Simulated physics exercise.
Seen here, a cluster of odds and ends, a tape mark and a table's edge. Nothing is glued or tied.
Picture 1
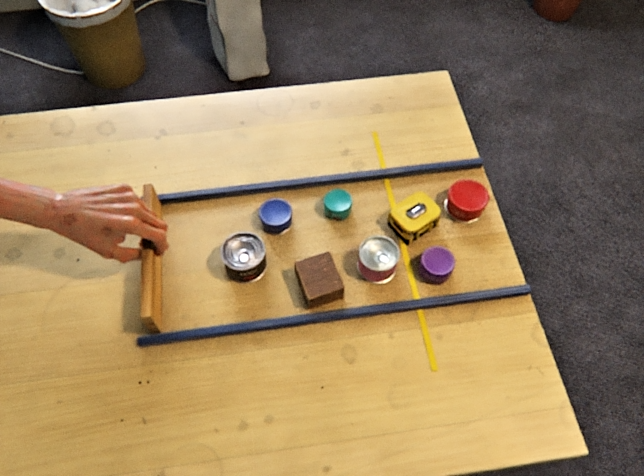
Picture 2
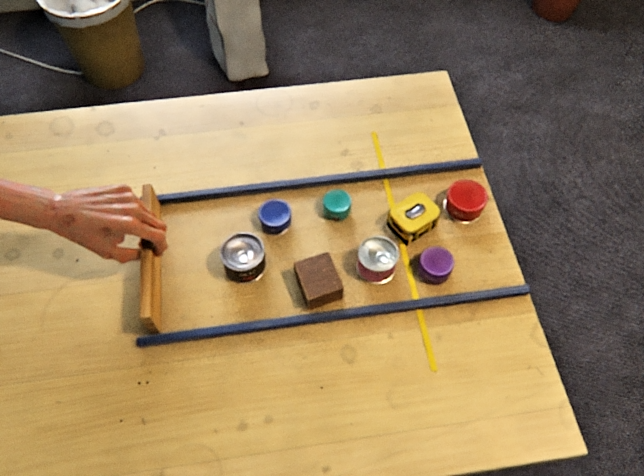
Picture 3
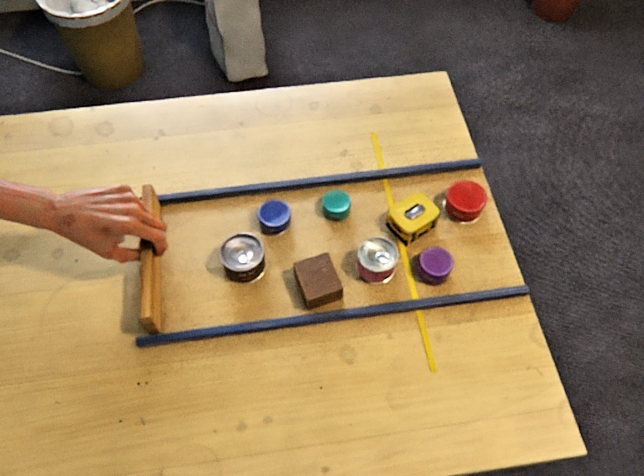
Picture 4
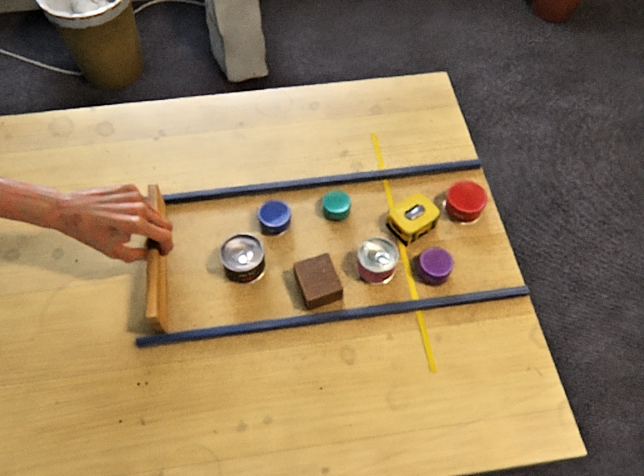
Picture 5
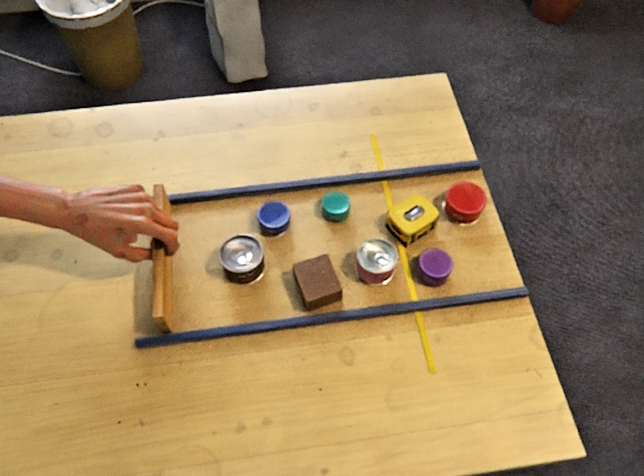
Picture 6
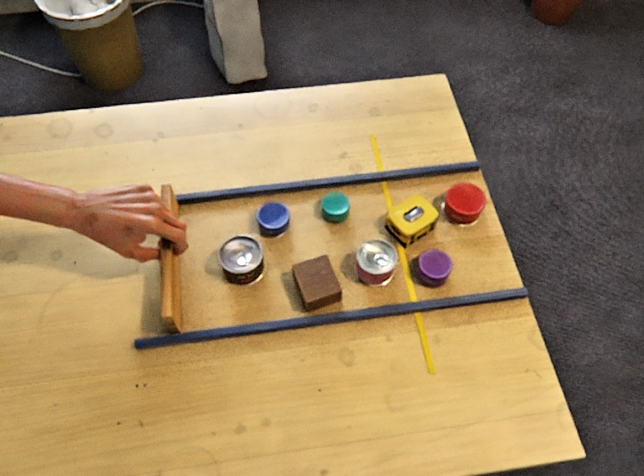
On a wooden table, a hand slid an upright wooden board slightly to the right between two dark rails, while the tins, colorful tubs, brown block and yellow case ahead of it stayed still.
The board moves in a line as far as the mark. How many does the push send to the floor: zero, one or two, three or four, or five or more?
Here the number that fall off is zero.
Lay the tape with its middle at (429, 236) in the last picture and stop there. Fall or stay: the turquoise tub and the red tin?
The turquoise tub stays on; the red tin comes down.
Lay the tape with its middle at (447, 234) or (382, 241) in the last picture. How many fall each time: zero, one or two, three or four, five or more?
In that order: One or two; zero.
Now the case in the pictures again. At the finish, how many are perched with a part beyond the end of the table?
1 of them.
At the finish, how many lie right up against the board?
It touches 3.
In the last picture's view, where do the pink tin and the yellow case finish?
Near (461, 252) and (449, 211).
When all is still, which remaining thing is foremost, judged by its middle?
That is the red tin.
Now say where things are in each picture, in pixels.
In the first picture, red tin (466, 201); purple tub (436, 266); yellow case (414, 217); board (152, 256); tape (401, 237).
In the second picture, purple tub (436, 266); black pot (244, 258).
In the third picture, yellow case (413, 218); blue tin (275, 218).
In the fourth picture, red tin (465, 203); turquoise tub (337, 206).
In the fifth picture, purple tub (434, 268); board (163, 256).
In the sixth picture, red tin (464, 205); purple tub (434, 269); yellow case (412, 221); board (171, 256); tape (399, 239).
Early on, none off yet; red tin at rest near (464, 205); purple tub at rest near (434, 269); yellow case at rest near (412, 221).
A while later, none off yet; red tin at rest near (464, 205); purple tub travelled about its own width near (457, 270); yellow case moving near (415, 219).
Finally, the number that fall off is zero.
